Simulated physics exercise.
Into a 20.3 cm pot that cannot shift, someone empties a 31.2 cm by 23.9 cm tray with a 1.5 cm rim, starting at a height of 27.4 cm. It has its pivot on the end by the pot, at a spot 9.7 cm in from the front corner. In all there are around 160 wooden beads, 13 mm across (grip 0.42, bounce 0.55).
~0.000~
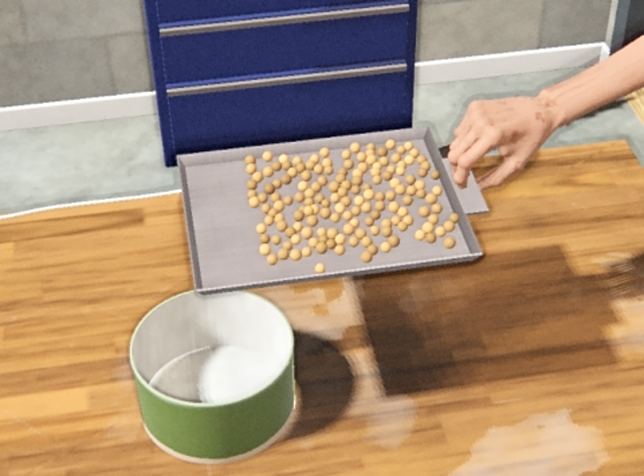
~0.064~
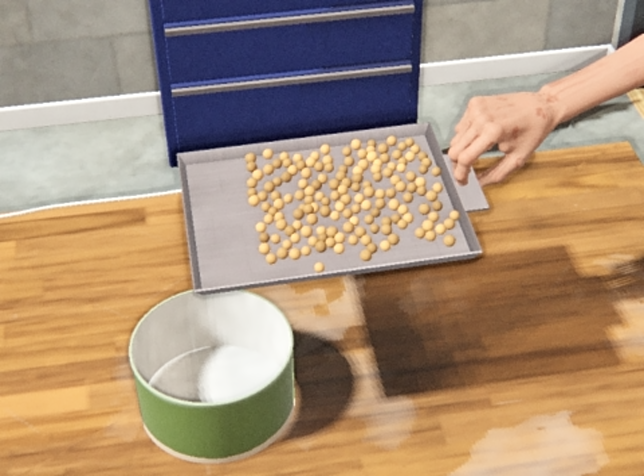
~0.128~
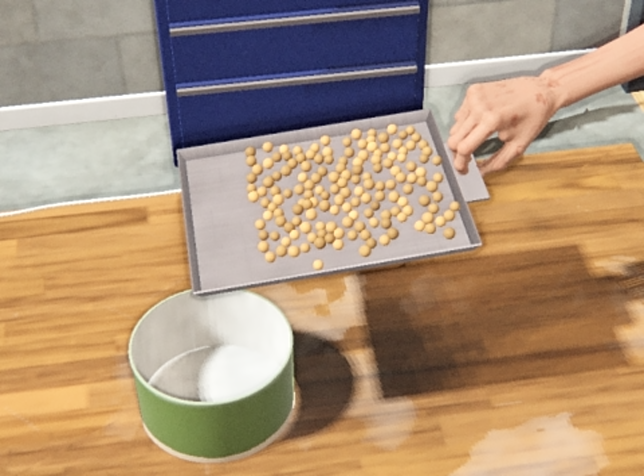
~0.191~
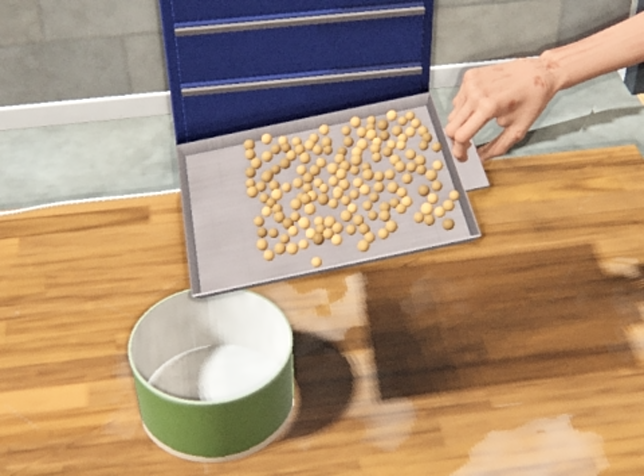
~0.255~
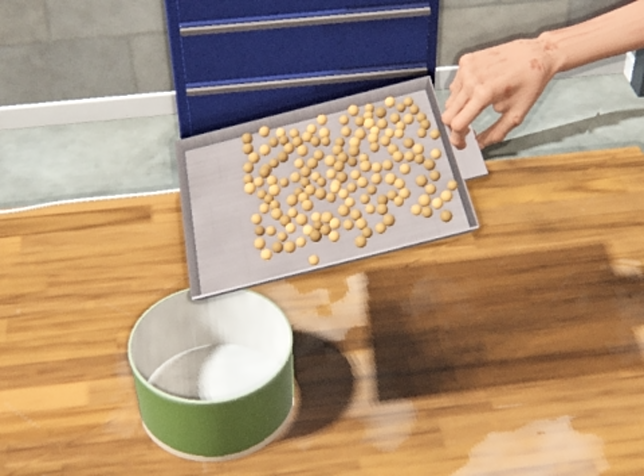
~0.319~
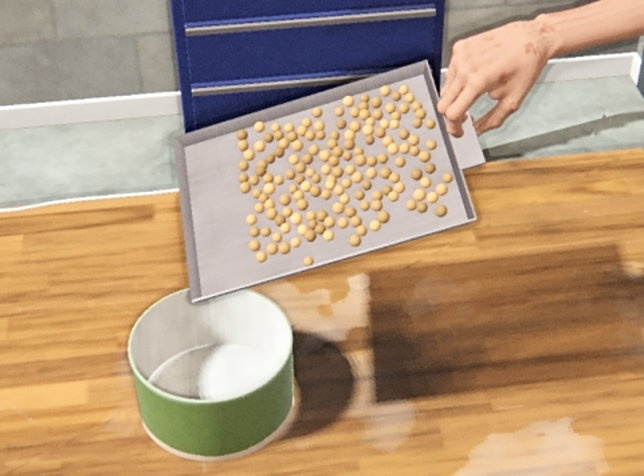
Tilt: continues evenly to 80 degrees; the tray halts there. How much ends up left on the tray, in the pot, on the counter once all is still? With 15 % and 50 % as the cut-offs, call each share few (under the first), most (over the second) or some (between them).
My estimate: Left on the tray: Few, pot: Some, counter: Most.
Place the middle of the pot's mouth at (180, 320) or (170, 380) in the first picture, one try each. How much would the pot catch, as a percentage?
Estimates: 5 % and 90 %, in that order.
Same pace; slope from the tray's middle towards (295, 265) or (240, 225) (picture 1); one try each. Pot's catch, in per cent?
About 45 per cent on the first try and 45 per cent on the second.
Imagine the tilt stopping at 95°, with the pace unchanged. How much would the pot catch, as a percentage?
About 35 in a hundred would end up in the pot.
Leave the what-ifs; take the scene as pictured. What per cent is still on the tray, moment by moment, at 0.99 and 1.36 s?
Estimates: 15; 0.
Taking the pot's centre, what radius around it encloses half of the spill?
That comes to near 26 cm.
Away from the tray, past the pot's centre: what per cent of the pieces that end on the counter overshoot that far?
About 90 per cent.
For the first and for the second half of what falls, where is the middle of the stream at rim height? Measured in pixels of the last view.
I'd mark about (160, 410) for the first half, then (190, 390) for the second.
Then, at 0.72 s, tilt 48 degrees; the tray holds 75 %, the pot 0 %.
Then, at 0.99 s, tilt 68 degrees; the tray holds 15 %, the pot 10 %.
Then, at 1.36 s, tilt 80 degrees; the tray holds 0 %, the pot 35 %.
By 2.2 s all is still; tray 0 %, pot 35 %, counter 65 %.
